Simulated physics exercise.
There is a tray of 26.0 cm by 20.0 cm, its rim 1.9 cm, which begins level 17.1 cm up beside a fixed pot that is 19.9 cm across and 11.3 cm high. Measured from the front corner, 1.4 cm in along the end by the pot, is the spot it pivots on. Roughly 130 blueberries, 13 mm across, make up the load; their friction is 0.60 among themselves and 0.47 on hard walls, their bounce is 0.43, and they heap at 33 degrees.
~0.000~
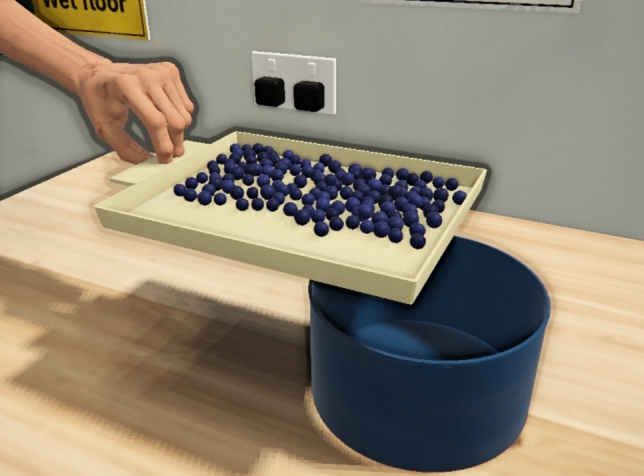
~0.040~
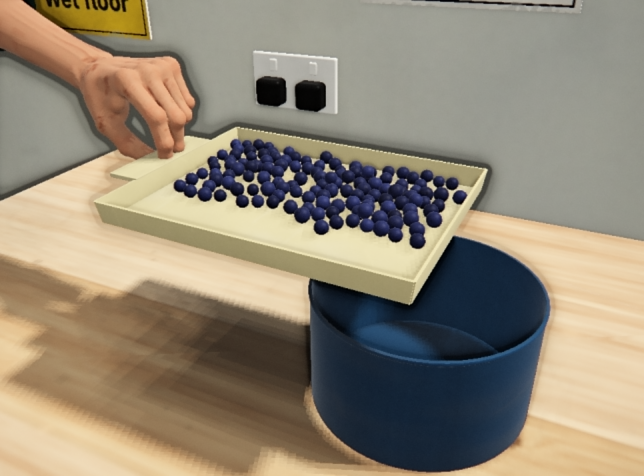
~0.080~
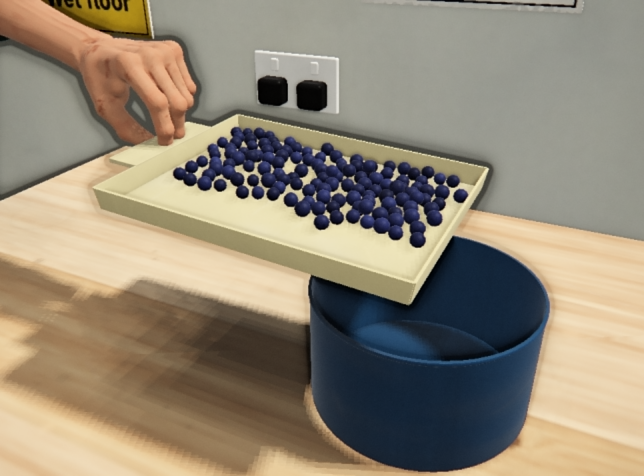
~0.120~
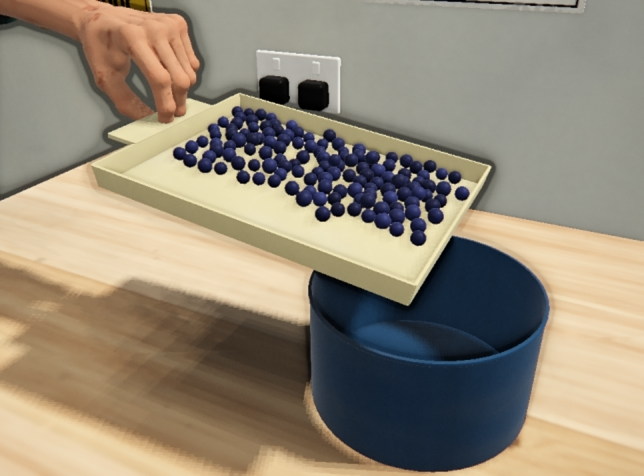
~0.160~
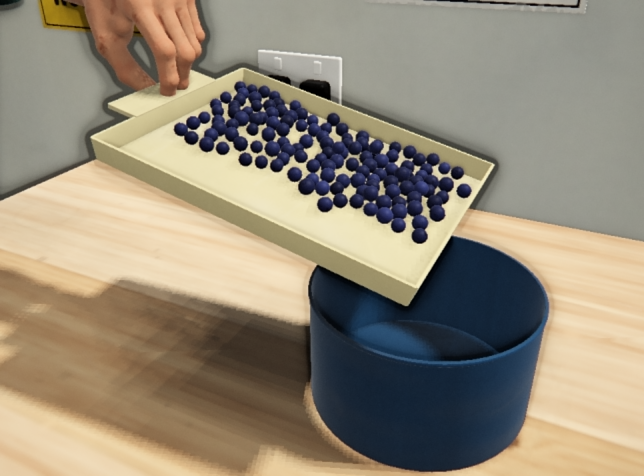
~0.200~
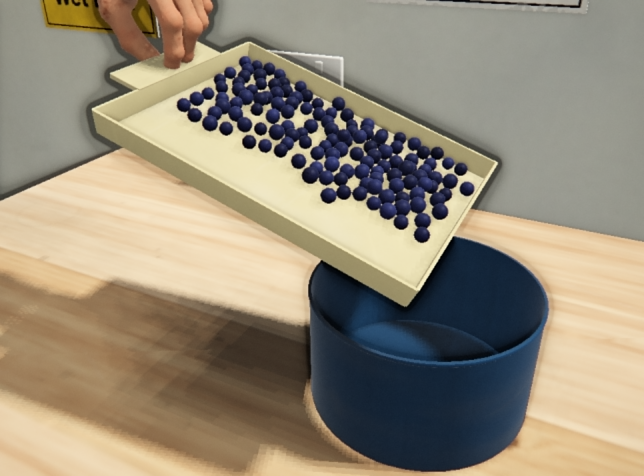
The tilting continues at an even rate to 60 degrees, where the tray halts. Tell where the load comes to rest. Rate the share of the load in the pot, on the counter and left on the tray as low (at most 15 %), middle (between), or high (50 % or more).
Pot - low, counter - middle, tray - high.
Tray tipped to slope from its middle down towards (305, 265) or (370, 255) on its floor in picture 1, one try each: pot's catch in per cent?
Roughly 0 per cent on the first try and 0 per cent on the second.
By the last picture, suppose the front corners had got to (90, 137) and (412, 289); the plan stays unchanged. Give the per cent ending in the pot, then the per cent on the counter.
Pot 0 % / counter 45 %.
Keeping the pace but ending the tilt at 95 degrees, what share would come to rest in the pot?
In that case some 20 per cent.
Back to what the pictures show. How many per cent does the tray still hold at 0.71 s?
I'd say close to 85 per cent.
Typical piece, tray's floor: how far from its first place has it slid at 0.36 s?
Roughly 2 cm.
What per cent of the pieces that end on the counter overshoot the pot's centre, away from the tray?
About 100 per cent.
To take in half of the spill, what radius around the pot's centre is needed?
Distance: Some 22 cm.
Then, at 0.36 s, tilt 41 degrees; the tray holds 100 %, the pot 0 %.
After 0.47 s, tilt 55 degrees; the tray holds 100 %, the pot 0 %.
After 0.71 s, tilt 60 degrees; the tray holds 85 %, the pot 0 %.
At rest (1.8 s), pot 5 %, counter 25 %, tray 70 %.
